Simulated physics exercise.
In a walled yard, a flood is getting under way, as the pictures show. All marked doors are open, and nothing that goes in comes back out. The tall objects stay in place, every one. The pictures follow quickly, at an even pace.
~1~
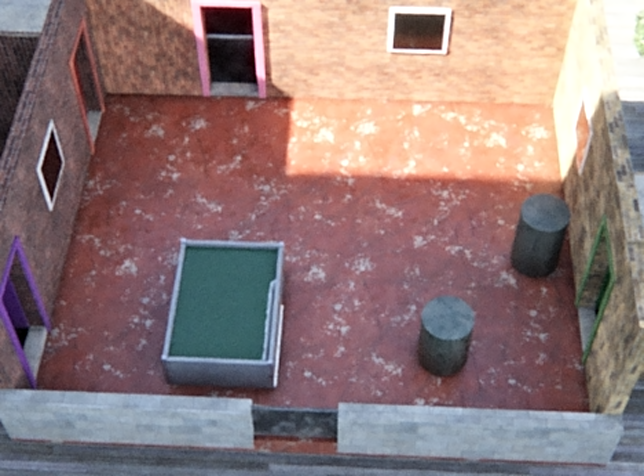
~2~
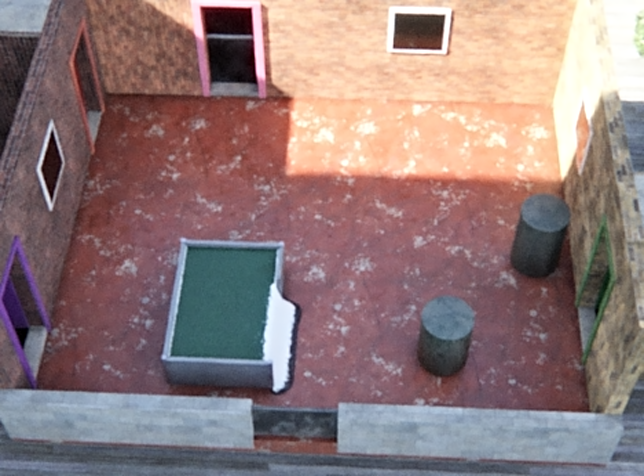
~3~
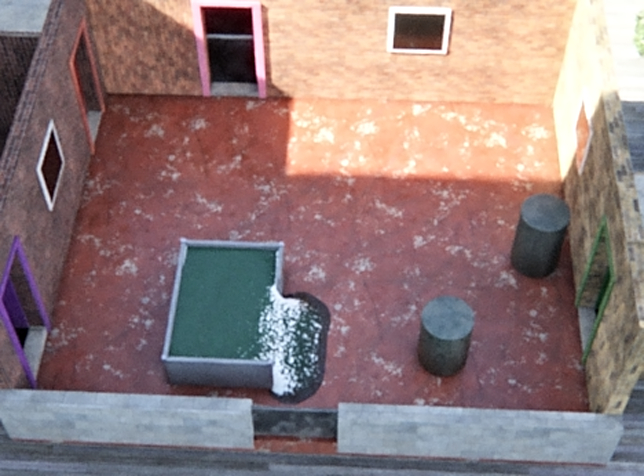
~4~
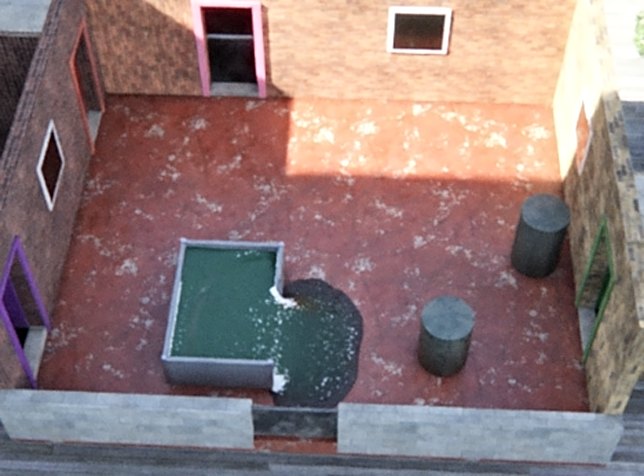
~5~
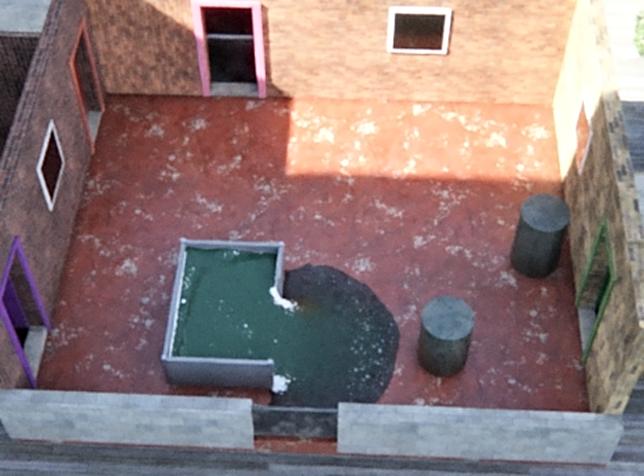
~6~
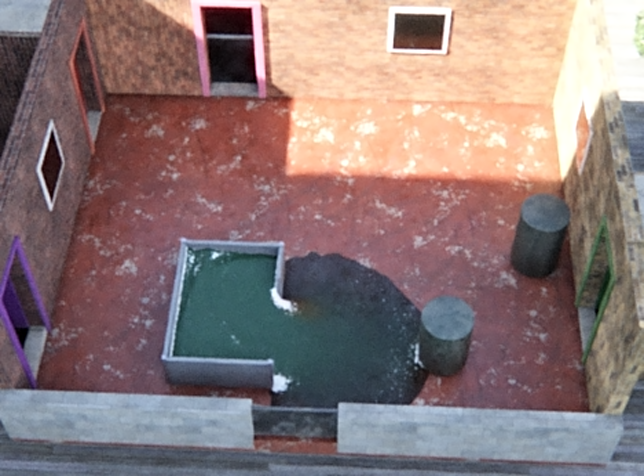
Dark green water pouring from a gap in the tank's right side, spreading across the red yard floor and reaching a grey cylinder.
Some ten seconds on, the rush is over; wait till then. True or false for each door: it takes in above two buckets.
The purple door, false; the red door, false; the green door, true; the pink door, false.
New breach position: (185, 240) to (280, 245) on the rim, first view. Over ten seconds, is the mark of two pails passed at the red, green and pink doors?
The red one exceeds the limit, the green one falls short and the pink one exceeds the limit.
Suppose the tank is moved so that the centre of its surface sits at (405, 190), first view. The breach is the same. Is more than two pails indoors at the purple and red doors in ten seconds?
I'd say the purple one remains below and the red one runs past the limit.
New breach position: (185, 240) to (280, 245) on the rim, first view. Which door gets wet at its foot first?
One in pink.
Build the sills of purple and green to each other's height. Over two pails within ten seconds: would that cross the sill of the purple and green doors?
Reading: Purple door falls below the limit, green door falls below the limit.
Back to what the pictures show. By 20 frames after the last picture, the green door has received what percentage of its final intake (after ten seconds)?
Roughly 45 per cent.
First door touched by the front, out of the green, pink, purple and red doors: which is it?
The door marked green, I reckon.
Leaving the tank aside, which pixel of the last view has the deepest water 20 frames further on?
Somewhere around (541, 281).
A moment on, water covers 20 % of the floor; the purple door not reached, the red door not reached, the green door not reached, the pink door not reached.
Next, water covers 25 % of the floor; the purple door not reached, the red door not reached, the green door wet at the sill, nothing in, the pink door not reached.
Then, water covers 40 % of the floor; the purple door not reached, the red door not reached, the green door under two buckets in, the pink door not reached.
Later, water covers 50 % of the floor; the purple door not reached, the red door not reached, the green door over two buckets in, the pink door not reached.
In the end, water covers 80 % of the floor; the purple door wet at the sill, nothing in, the red door under two buckets in, the green door over two buckets in, the pink door wet at the sill, nothing in.
